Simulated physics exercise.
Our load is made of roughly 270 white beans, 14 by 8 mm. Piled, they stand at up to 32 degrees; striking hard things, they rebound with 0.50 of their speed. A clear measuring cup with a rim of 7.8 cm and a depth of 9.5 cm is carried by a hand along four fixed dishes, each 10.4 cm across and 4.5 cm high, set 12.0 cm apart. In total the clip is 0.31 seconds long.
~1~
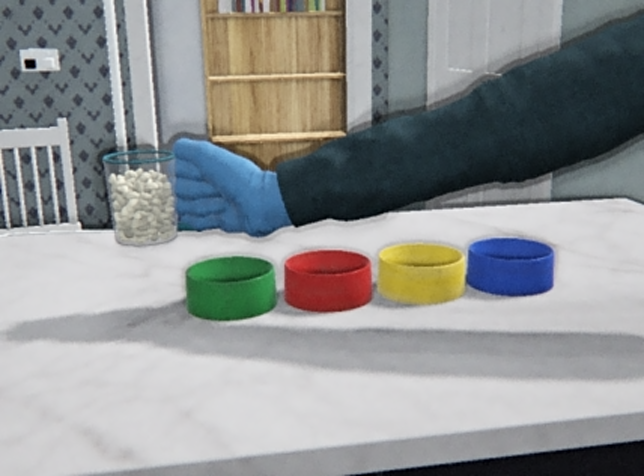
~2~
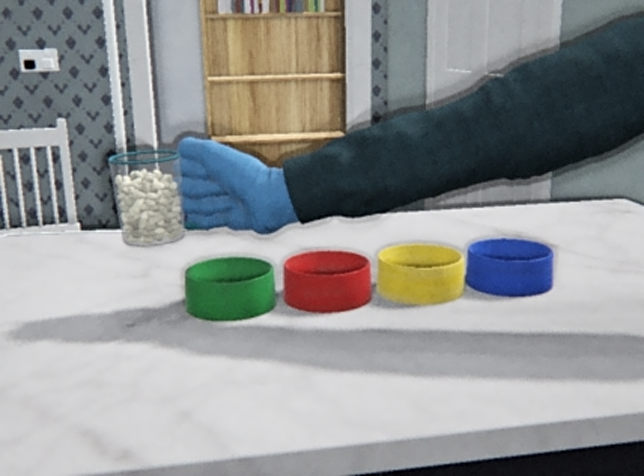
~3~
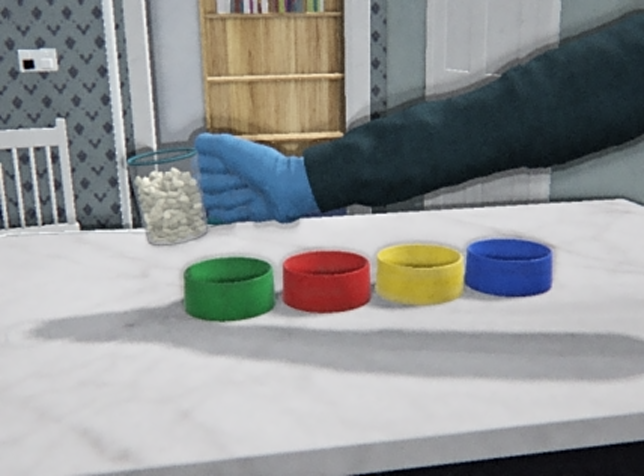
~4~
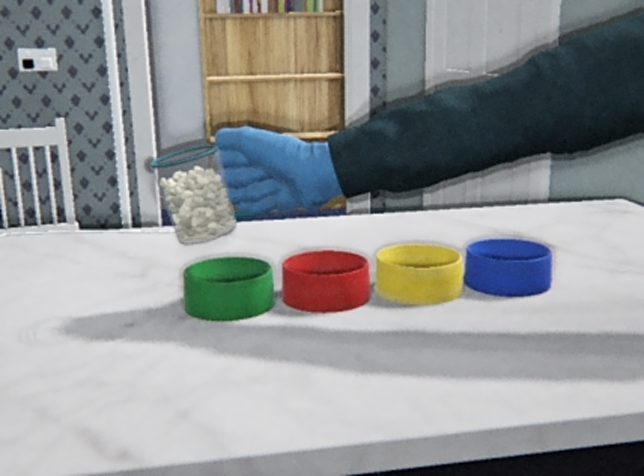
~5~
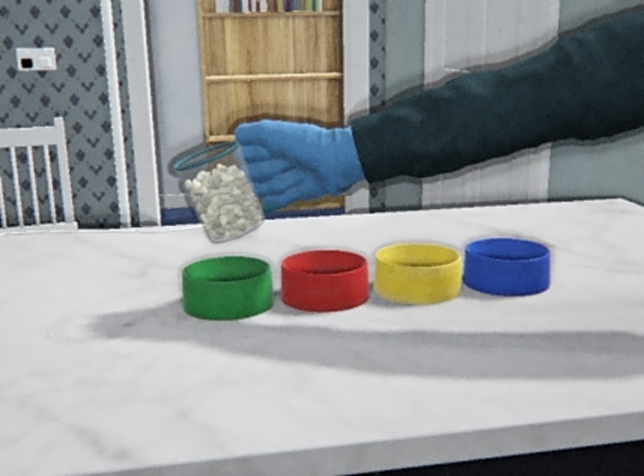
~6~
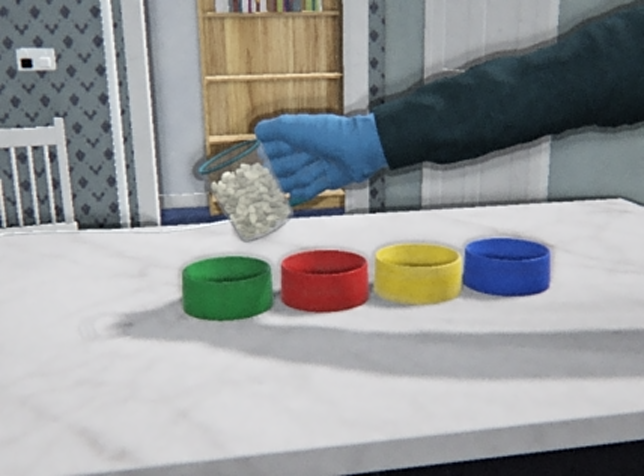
A blue-gloved hand holding a clear cup of white beans moves rightward above a marble-patterned table, gradually tilting the cup to the left as it passes behind and above the green dish in a row with red, yellow and blue dishes.
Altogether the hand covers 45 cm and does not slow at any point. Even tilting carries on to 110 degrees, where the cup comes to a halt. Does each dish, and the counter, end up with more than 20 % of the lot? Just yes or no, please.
In short: Red no, blue no, green no, yellow yes, counter yes.
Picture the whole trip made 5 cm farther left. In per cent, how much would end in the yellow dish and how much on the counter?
Yellow 100; counter 0.
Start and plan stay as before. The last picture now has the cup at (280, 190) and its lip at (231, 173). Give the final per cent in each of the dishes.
The red dish keeps 0, the blue one 0, the green one 0 and the yellow one 50.
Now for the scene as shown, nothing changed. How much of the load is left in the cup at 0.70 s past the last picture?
Roughly 95 %.
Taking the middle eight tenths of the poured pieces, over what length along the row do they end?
I'd put it at close to 10 cm.
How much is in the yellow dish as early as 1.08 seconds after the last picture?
Close to 20 percent of the load.
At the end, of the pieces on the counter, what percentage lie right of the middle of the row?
It's close to 100 in a hundred.
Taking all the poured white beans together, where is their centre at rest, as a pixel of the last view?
Close to pixel (443, 280).
Then, 0.42 s after the last picture, tilt 66 degrees; cup holds 100 %.
Then, 0.70 s after the last picture, tilt 94 degrees; cup holds 95 %.
Then, 1.08 s after the last picture, tilt 110 degrees; cup holds 55 %, yellow 20 %.
In the end, red 0 %, blue 5 %, green 0 %, yellow 50 %, counter 45 %.
